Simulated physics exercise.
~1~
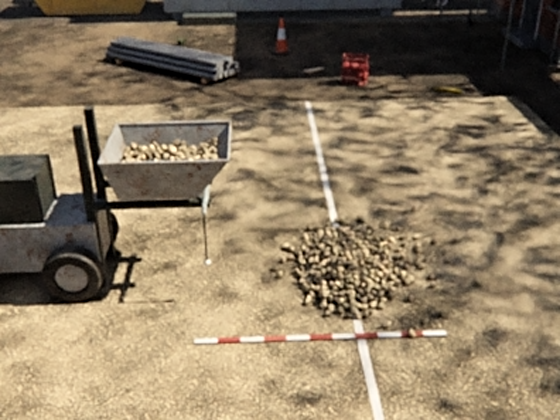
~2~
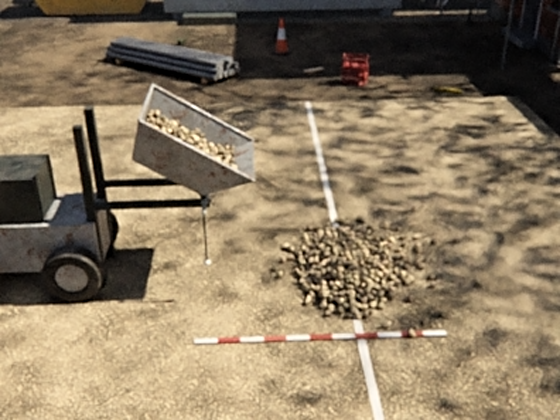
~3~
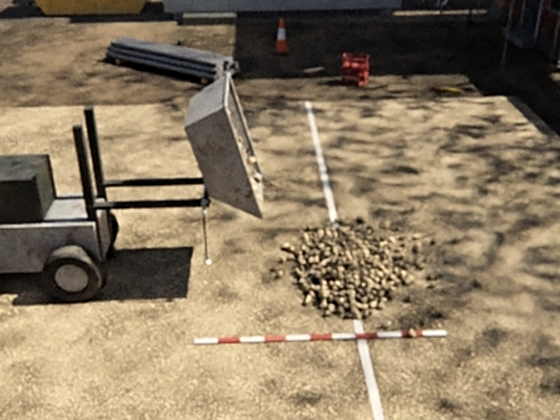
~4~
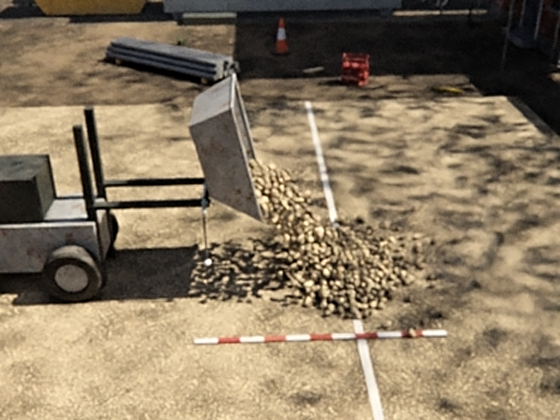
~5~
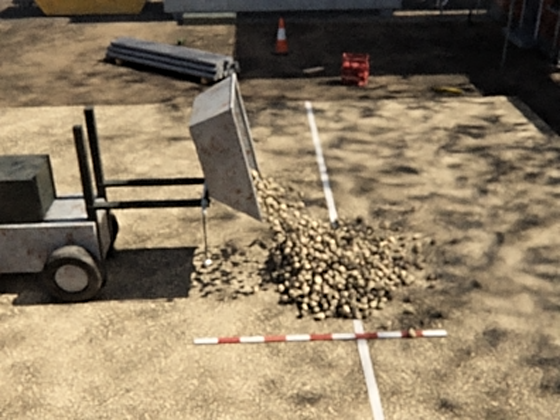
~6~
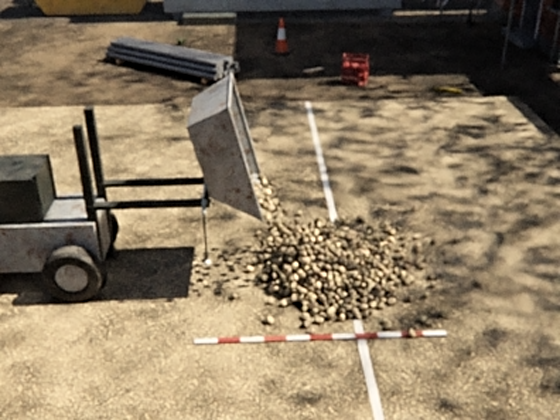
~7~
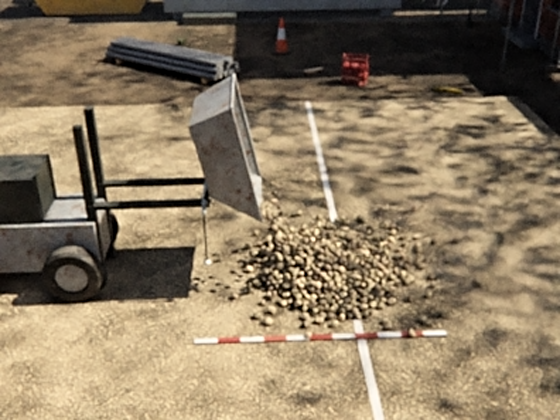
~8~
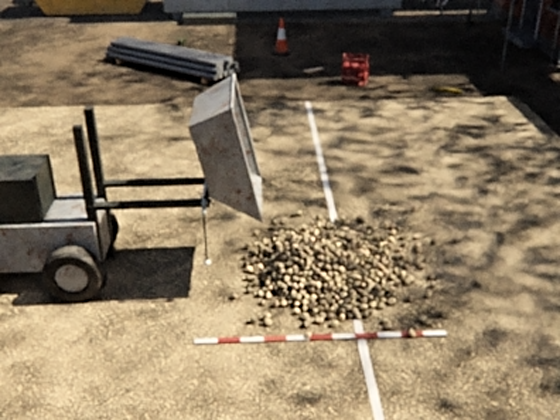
In a sunlit yard, a forklift's steel skip tips right and empties stones onto a pile.
